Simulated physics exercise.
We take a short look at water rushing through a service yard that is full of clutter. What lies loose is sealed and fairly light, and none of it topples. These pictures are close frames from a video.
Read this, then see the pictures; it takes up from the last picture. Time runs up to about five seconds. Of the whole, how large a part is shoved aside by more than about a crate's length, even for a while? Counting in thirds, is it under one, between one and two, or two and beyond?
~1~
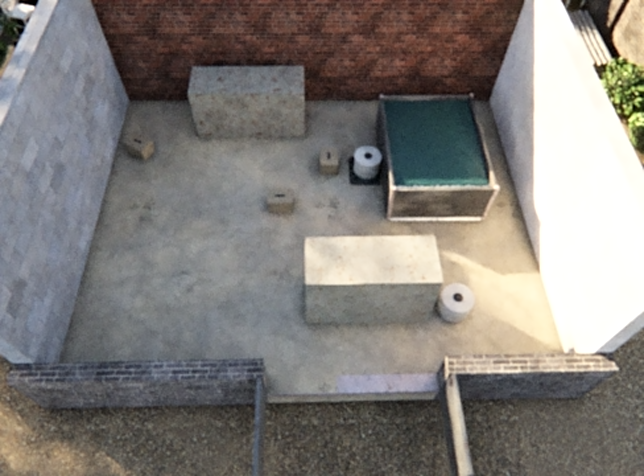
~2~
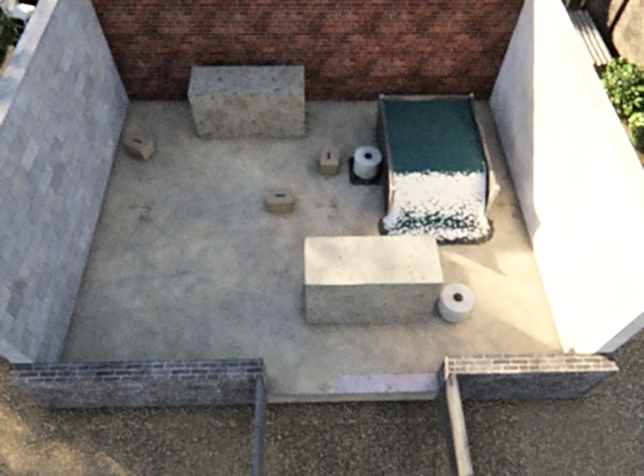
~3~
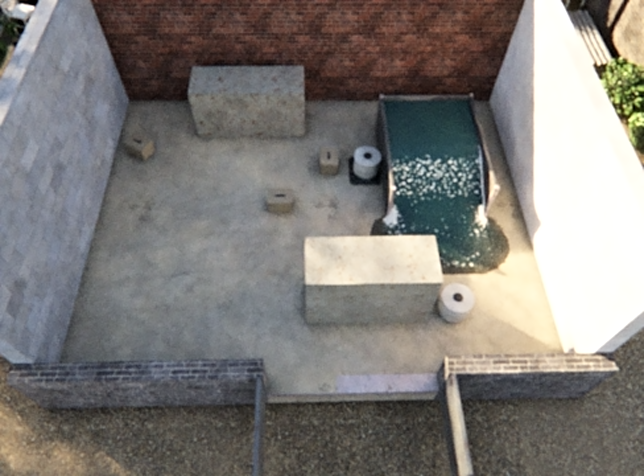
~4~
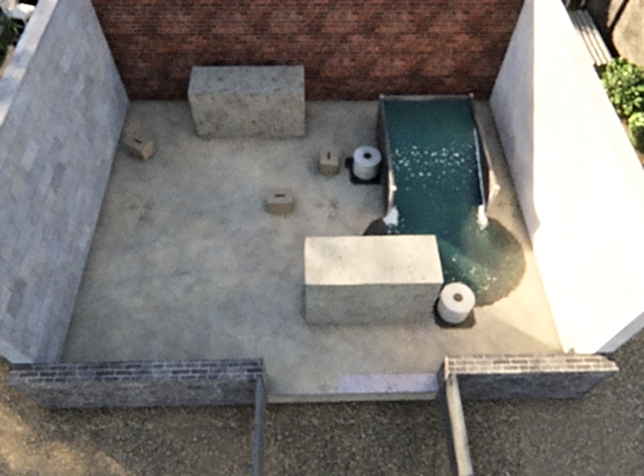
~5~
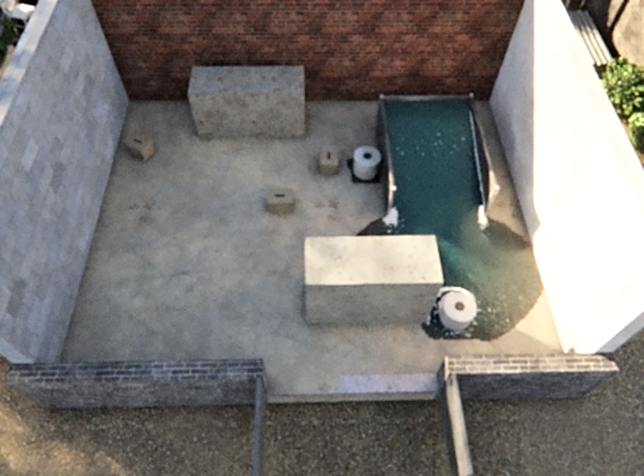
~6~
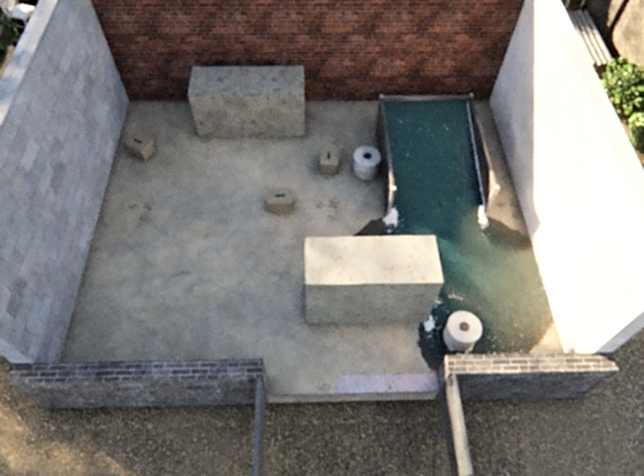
In thirds: Between one and two.
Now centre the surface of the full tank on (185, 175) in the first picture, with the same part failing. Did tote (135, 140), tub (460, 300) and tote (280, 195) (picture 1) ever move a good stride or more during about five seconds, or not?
Taking them in turn: Got sent well off; kept near its start; got sent well off.
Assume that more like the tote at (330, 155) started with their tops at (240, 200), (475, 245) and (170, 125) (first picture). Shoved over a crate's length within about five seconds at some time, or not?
In sequence: Pushed clear, pushed clear, doesn't go far.
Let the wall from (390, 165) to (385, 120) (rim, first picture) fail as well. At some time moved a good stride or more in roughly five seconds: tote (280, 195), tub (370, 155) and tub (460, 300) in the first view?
Travels that far, travels that far, falls short.
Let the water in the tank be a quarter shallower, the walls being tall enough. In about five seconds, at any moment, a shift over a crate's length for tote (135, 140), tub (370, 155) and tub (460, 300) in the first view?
Well, one by one: Not carried that far, not carried that far, carried that far.
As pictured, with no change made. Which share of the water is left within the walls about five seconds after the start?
I'd put it close to 88 percent.
A moment on, 1 of 5 are well off their spots; 1 afloat.
Next, 1 of 5 are well off their spots; 1 afloat.
Later, 2 of 5 are well off their spots; 0 afloat.
In the end, 3 of 5 are well off their spots, and 3 have been at some point; 0 afloat.
